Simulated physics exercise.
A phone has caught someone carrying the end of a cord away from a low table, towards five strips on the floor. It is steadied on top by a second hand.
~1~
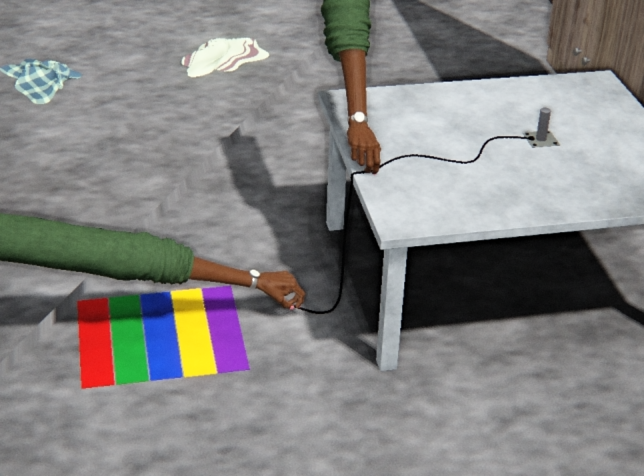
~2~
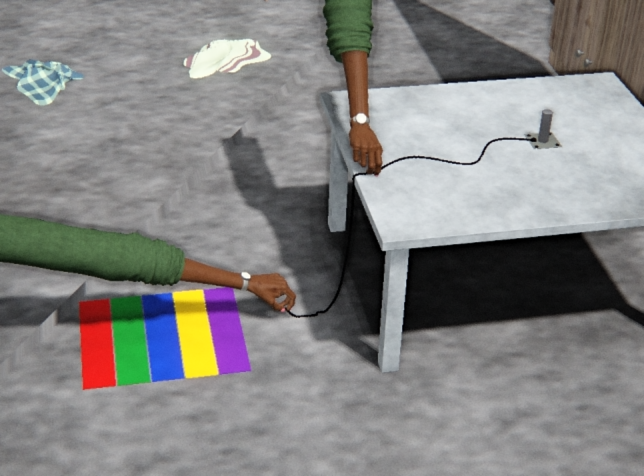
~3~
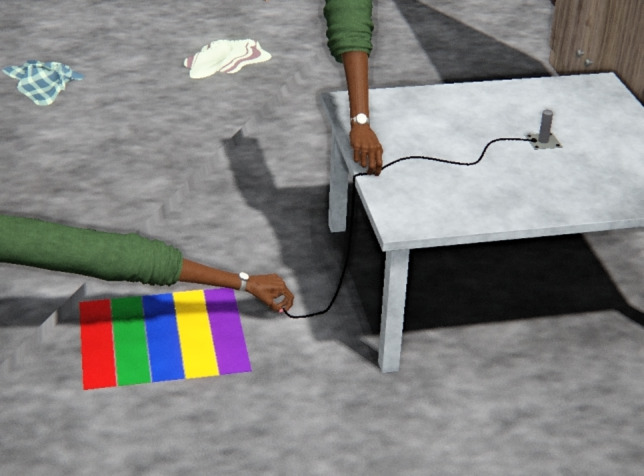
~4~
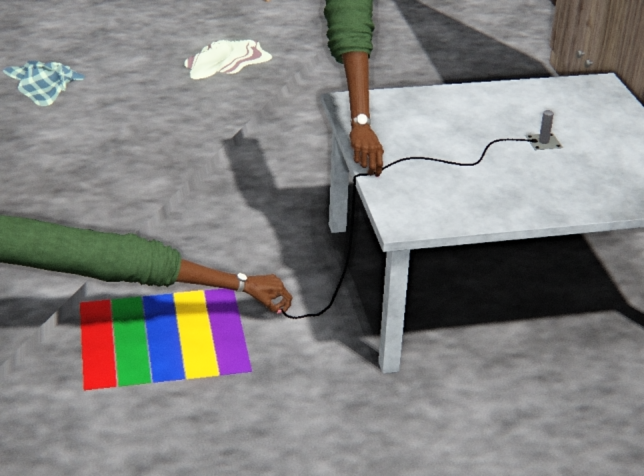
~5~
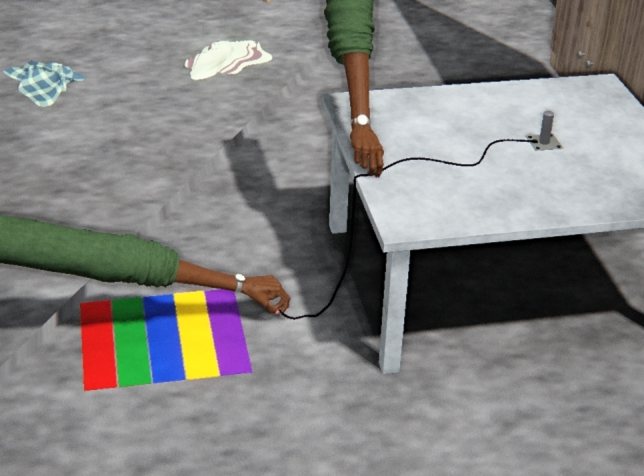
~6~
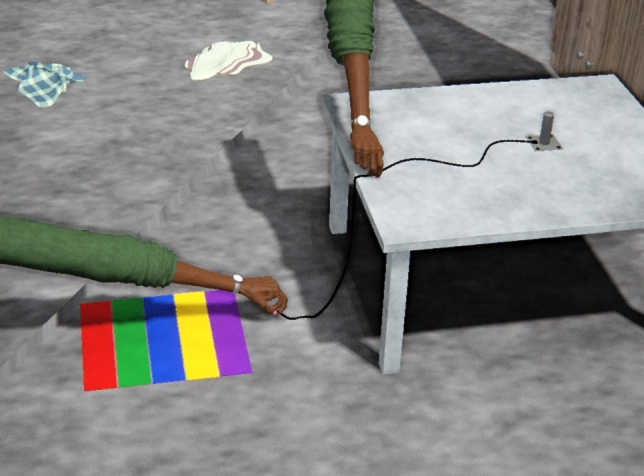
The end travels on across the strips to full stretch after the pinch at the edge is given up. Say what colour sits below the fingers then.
It is blue.
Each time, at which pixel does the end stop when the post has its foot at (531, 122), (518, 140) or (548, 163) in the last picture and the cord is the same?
In order, the pixels are (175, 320), (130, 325) and (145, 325).
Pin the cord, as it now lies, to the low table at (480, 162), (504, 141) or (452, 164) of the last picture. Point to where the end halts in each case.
Approximately at (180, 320), at (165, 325) and at (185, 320), in that order.
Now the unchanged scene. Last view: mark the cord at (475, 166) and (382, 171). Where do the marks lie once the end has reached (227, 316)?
You'll see them at (451, 157) and then at (356, 176).
Soon after, end near (227, 316); over purple.
Then, end near (185, 321); over yellow.
At full stretch, end near (160, 323); over blue. It halts on the blue strip.
